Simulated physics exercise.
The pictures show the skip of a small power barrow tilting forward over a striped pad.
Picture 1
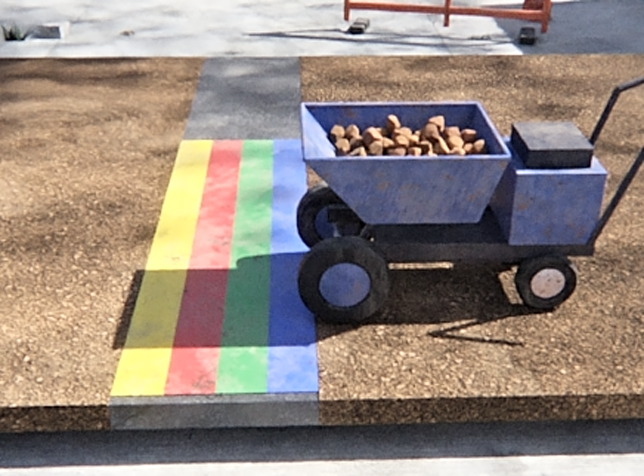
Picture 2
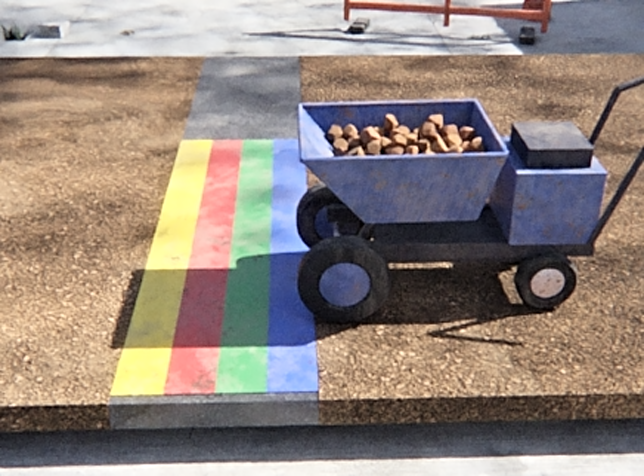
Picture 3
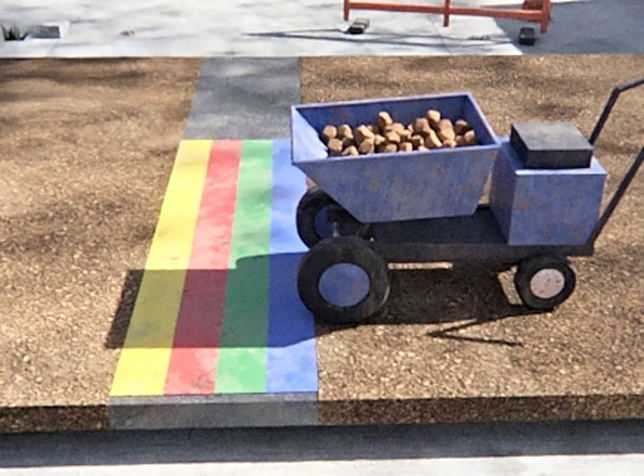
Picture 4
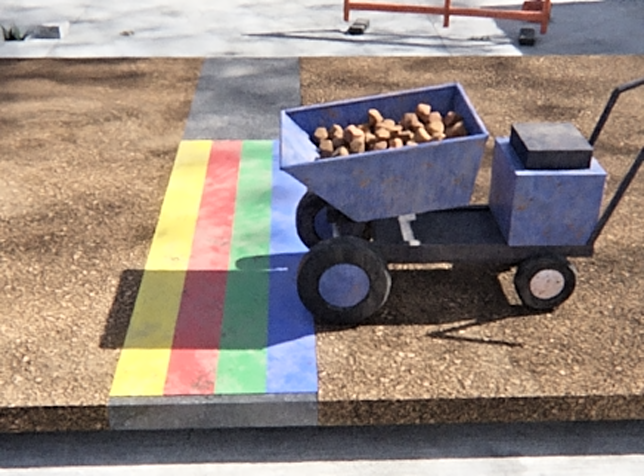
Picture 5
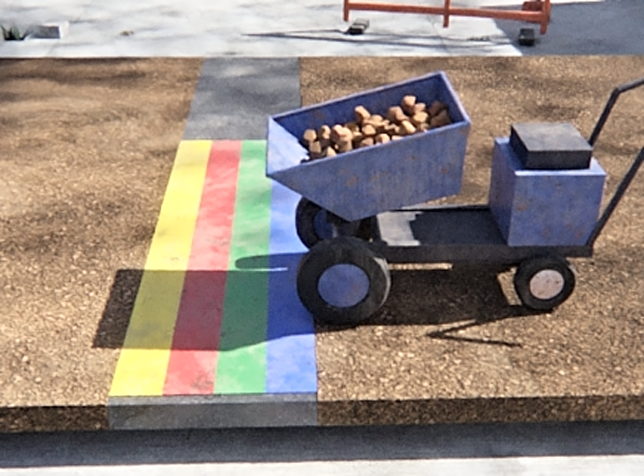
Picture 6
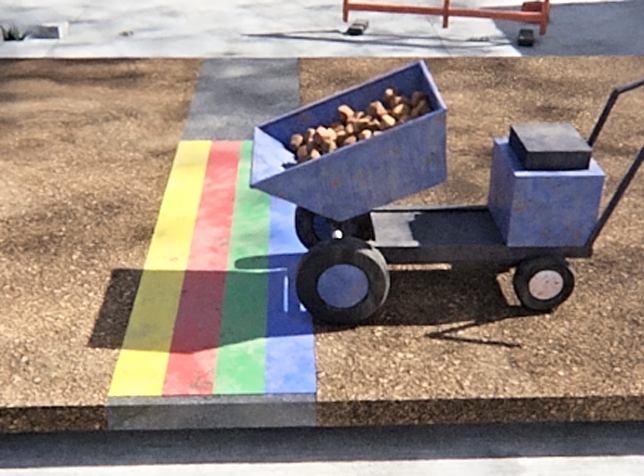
On gravelly ground beside a striped pad of yellow, red, green and blue, the blue skip of a small barrow loaded with brown clods starts level, then tilts steadily forward to the left while its wheels stay in place.
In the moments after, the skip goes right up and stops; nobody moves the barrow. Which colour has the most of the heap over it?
The heap favours the yellow strip.
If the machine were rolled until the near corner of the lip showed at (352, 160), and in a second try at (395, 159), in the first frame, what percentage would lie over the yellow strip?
In turn 30 and 20 in a hundred.
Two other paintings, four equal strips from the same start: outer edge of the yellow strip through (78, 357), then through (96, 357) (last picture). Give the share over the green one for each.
First some 0, then 0 per cent.
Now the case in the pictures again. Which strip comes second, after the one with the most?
Next in line is that red strip.
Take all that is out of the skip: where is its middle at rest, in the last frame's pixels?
Close to (130, 281).
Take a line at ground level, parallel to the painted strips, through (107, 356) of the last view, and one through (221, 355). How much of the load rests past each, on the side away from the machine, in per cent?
Roughly 50 per cent, and 100 per cent.
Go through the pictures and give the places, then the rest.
In the first frame, lip of the skip at (305, 160), level; top of the load at (413, 155), clay clods; blue strip at (292, 348); green strip at (244, 349); red strip at (196, 350); yellow strip at (147, 351).
In the second frame, lip of the skip at (302, 161), tipped barely; top of the load at (422, 147).
In the third frame, lip of the skip at (294, 163), tipped barely; top of the load at (416, 143).
In the fourth frame, lip of the skip at (282, 169), tipped a little; top of the load at (422, 142).
In the fifth frame, lip of the skip at (268, 176), tipped clearly; top of the load at (409, 135).
In the sixth frame, lip of the skip at (252, 186), tipped clearly; top of the load at (410, 130); blue strip at (290, 349); green strip at (242, 350); red strip at (194, 350); yellow strip at (145, 351).
Soon after the last picture, skip tipped steeply; all in the skip.
A little later, skip tipped right over; about two thirds in the skip; a small part over the red strip; about a quarter over the yellow strip; a stray few off the paint.
Later still, skip tipped right over; a small part in the skip; a small part over the red strip; about a third over the yellow strip; about half off the paint.
By the end, skip tipped right over; a stray few in the skip; none over the blue strip; none over the green strip; about a quarter over the red strip; about a quarter over the yellow strip; about half off the paint.
